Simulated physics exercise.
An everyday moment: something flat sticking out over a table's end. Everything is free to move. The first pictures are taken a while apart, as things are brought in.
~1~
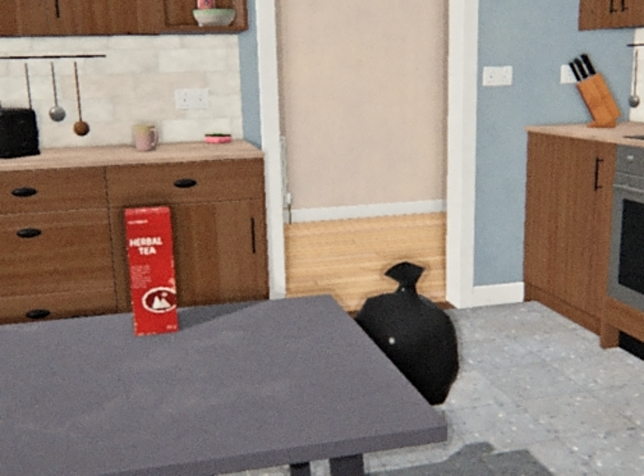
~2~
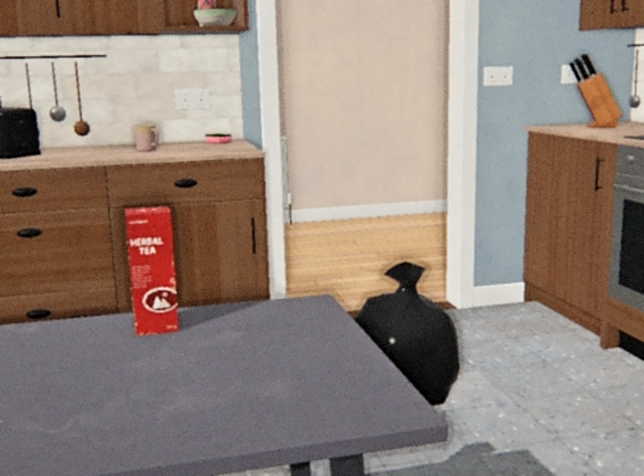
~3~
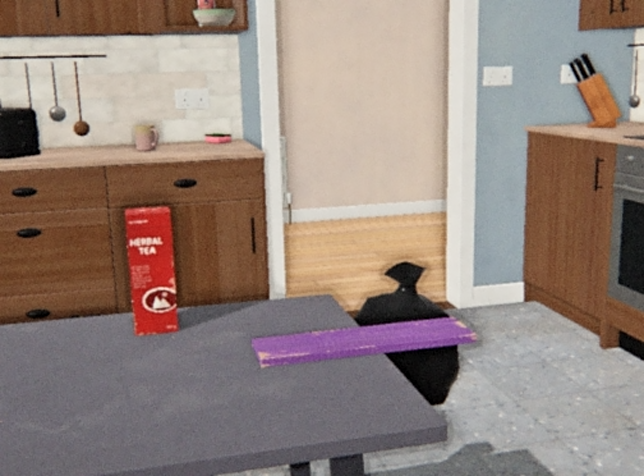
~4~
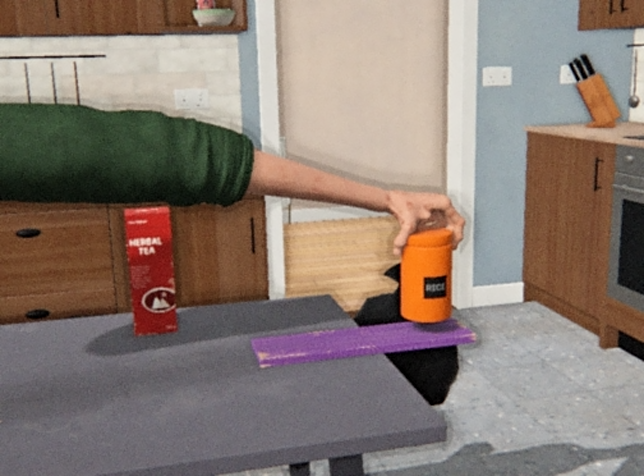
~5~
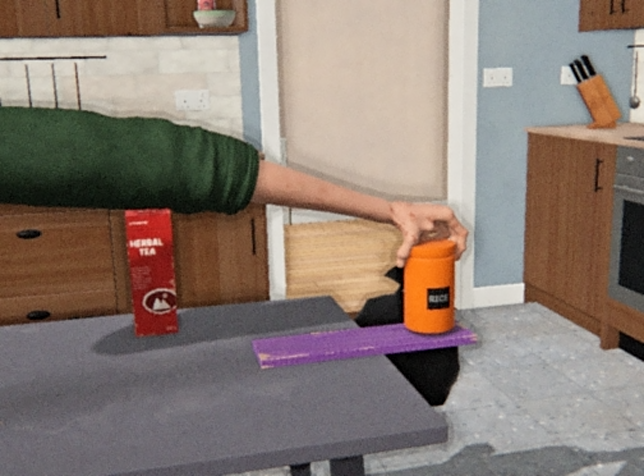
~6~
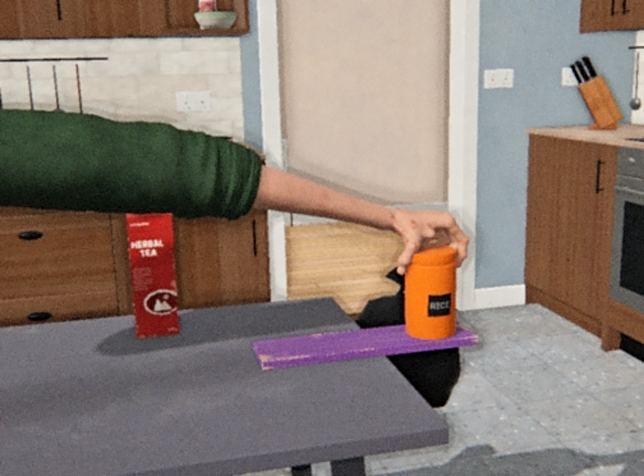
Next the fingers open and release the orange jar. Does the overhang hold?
The board tips off the edge.
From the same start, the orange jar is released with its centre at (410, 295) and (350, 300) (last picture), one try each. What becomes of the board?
First try: It tips off the edge; second try: It holds.
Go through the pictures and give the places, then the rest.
The last thing is not in view yet, in the first picture.
The last thing is not in view yet, in the second picture.
The last thing is not in view yet; purple board (364, 341), in the third picture.
Still above its spot; orange jar (427, 273); purple board (364, 341), in the fourth picture.
Still above its spot; orange jar (430, 284); purple board (364, 342), in the fifth picture.
In place under the hand; orange jar (431, 291); purple board (365, 343), in the sixth picture.
Then, 0.50 s past the last view, purple board and orange jar now down on the floor or falling.
Then, 0.70 s past the last view, things are still on the move.
Finally, down on the floor or falling, purple board and orange jar; red carton still in place. The board goes over.
